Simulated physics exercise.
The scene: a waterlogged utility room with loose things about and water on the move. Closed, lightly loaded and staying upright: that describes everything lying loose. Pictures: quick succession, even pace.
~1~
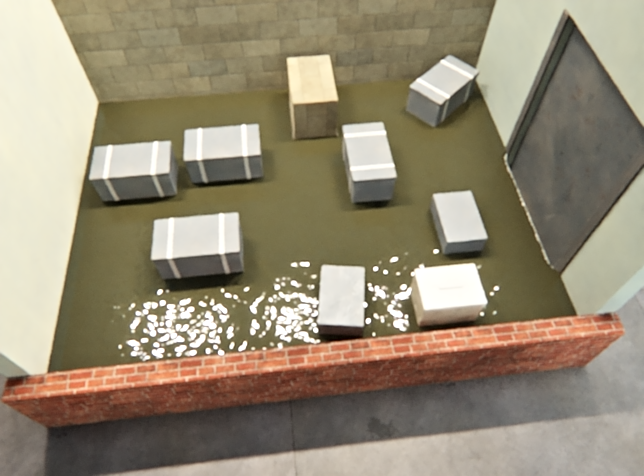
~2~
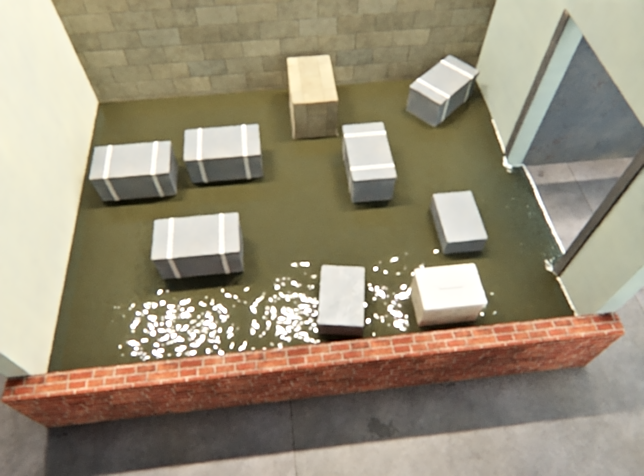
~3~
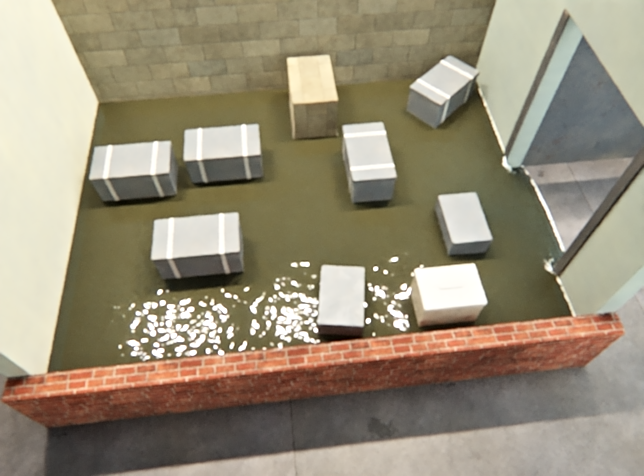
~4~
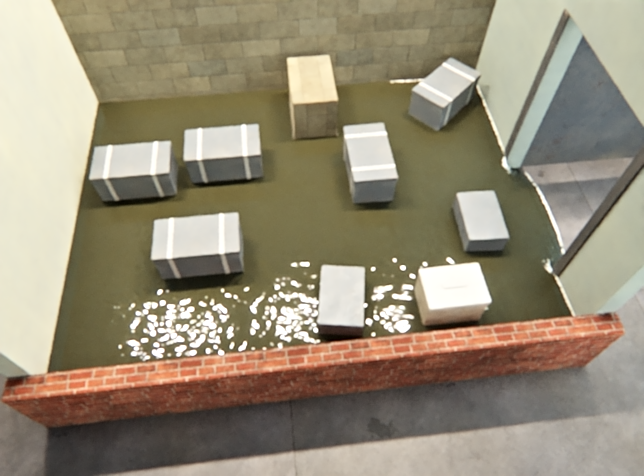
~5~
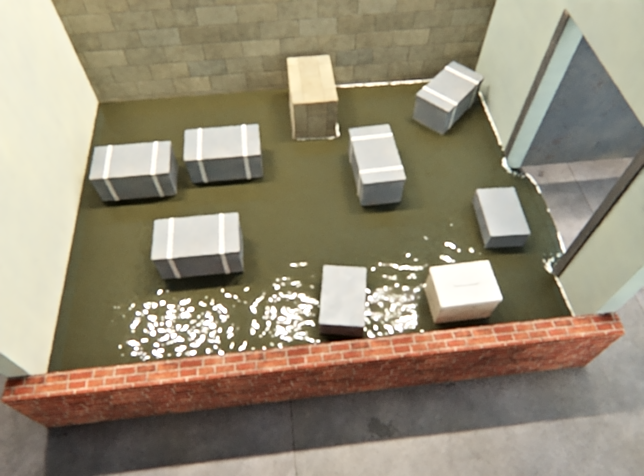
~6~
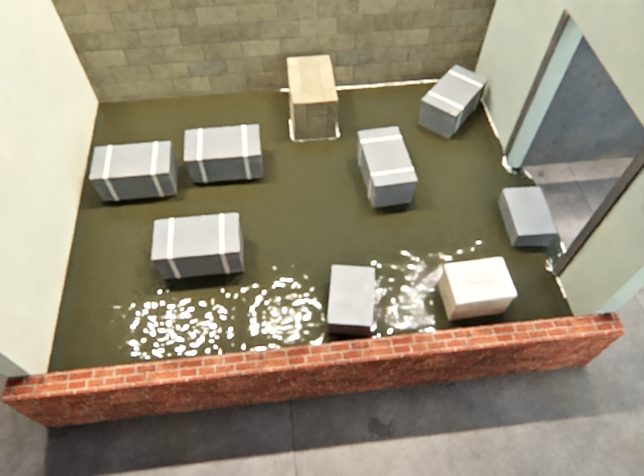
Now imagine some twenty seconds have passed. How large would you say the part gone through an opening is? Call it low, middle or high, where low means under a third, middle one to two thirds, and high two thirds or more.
High.
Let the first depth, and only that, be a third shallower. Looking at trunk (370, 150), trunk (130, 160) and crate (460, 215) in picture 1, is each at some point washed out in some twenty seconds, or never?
One by one: Leaves, never escapes, leaves.
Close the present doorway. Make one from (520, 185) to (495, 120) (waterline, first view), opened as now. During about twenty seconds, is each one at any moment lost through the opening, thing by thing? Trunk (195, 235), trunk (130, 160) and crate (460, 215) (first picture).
Retained; retained; lost.
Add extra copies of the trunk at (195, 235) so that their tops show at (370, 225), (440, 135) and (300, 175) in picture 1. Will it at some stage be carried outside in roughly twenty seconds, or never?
Okay, one at a time: Gets out, next gets out, last gets out.
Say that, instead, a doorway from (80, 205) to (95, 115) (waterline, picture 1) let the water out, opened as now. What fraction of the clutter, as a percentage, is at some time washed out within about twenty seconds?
Something like 50 percent.
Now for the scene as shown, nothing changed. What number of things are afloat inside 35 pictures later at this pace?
So that is 2.
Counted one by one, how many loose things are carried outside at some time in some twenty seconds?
7.
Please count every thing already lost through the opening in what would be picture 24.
It comes to 5.
A moment on, 1 of 8 are out; 7 afloat.
Next, 5 of 8 are out; 3 afloat.
Later, 6 of 8 are out; 2 afloat.
In the end, 7 of 8 are out; 1 afloat.
